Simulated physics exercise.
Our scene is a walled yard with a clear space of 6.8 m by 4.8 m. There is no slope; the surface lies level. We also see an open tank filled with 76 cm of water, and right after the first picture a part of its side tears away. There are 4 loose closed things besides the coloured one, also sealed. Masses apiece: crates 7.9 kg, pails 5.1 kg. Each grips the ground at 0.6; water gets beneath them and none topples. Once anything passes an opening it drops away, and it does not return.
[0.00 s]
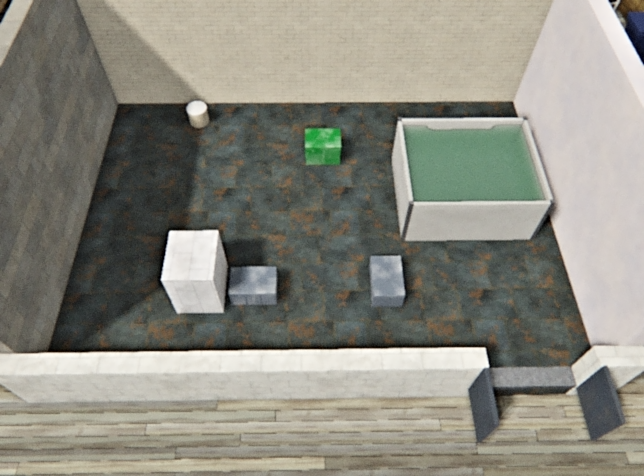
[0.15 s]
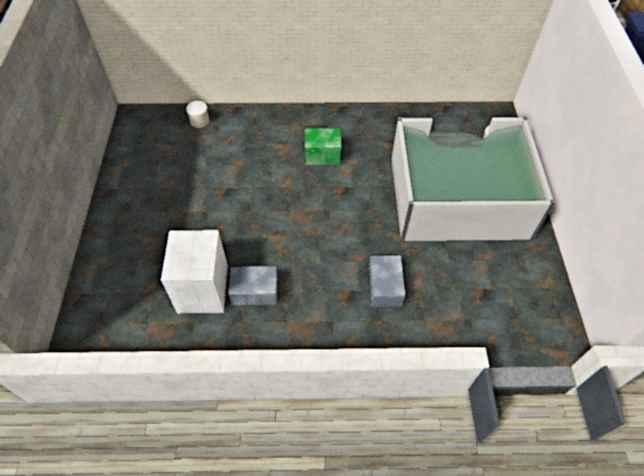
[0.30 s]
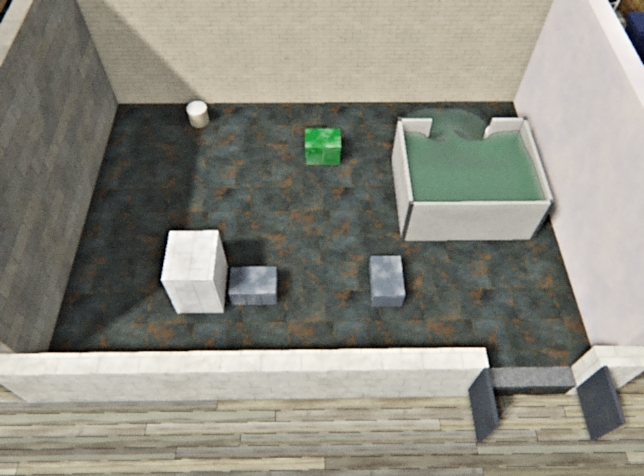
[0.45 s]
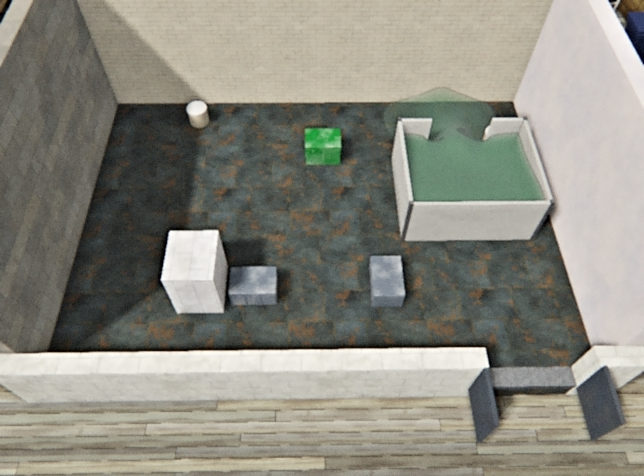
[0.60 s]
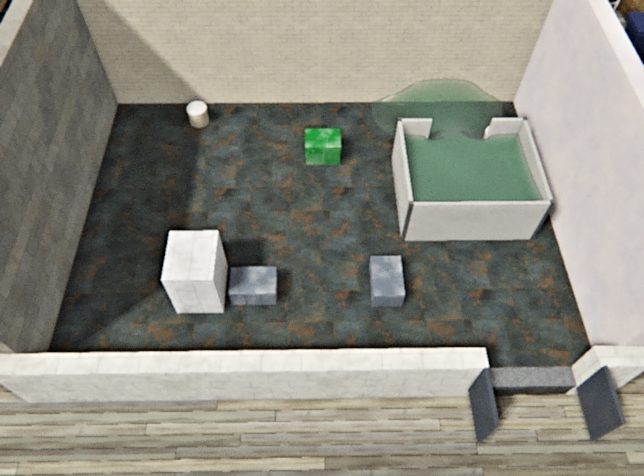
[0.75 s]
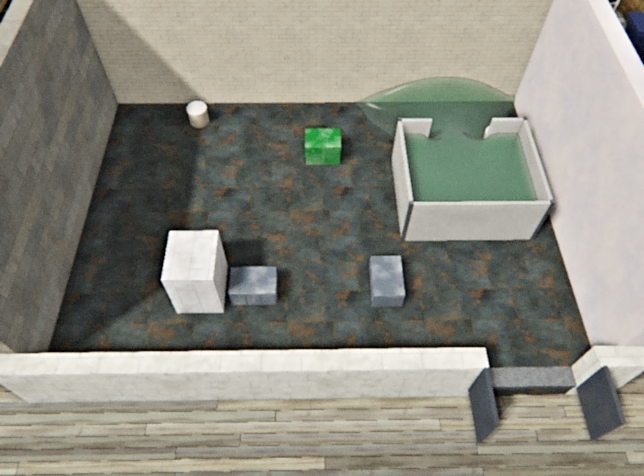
Water fills an open, pale-walled tank at the right of a walled yard, then surges out through a gap that opens in the tank's far side. It fans out to the back wall and spreads wider along it, mostly leftward, while the green box and the grey and white objects stay still.
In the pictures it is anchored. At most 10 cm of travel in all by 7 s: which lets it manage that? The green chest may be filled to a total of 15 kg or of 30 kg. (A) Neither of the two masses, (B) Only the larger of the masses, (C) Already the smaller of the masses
Option B: Only the larger of the masses.
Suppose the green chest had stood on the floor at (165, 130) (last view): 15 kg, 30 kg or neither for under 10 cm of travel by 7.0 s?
Short version: The heftier mass only.
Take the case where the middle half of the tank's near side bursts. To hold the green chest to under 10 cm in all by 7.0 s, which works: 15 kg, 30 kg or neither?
Then I'd expect the light mass to do.
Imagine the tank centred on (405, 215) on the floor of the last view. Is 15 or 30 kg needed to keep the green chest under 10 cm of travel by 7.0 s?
Then the lighter mass suffices.
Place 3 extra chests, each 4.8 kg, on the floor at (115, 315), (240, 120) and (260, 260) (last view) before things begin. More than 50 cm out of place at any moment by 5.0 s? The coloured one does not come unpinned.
Results, in sequence: Not exceeded / exceeded / not exceeded.
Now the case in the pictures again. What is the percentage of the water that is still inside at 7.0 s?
About 90 in a hundred parts of the water.
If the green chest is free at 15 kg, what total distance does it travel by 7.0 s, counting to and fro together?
Adding it all up, something like 40 cm.
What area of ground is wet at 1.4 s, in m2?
Wet area: Approx. 8.0 m2.
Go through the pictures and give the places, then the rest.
The first picture shows the green chest at (323, 138) rests on the ground; water covers 2.7 m2; 0 of 5 have shifted.
The second picture shows the green chest at (323, 138), on the bottom; 3.4 m2 under water; 0 of 5 have shifted.
The third picture shows the green chest at (323, 138), on the bottom; 4.2 m2 under water; 0 of 5 have shifted.
The fourth picture shows the green chest at (323, 138), on the bottom; 4.8 m2 under water; 0 of 5 have shifted.
The fifth picture shows the green chest at (323, 138) rests on the ground; water covers 5.0 m2; 0 of 5 have shifted.
The sixth picture shows the green chest at (323, 138), on the bottom; water covers 5.3 m2; 0 of 5 have shifted.
After 1.4 s the green chest would be 0 cm from its start with 15 kg and 0 cm from its start with 30 kg; 0 cm of water round it then.
After 3.1 s the green chest would be 40 cm from its start with 15 kg and 0 cm from its start with 30 kg; 6 cm of water round it then.
After 4.9 s the green chest would be 40 cm from its start with 15 kg and 0 cm from its start with 30 kg; 5 cm of water round it then.
After 7.0 s the green chest would be 40 cm from its start with 15 kg and 0 cm from its start with 30 kg; 4 cm of water round it then.
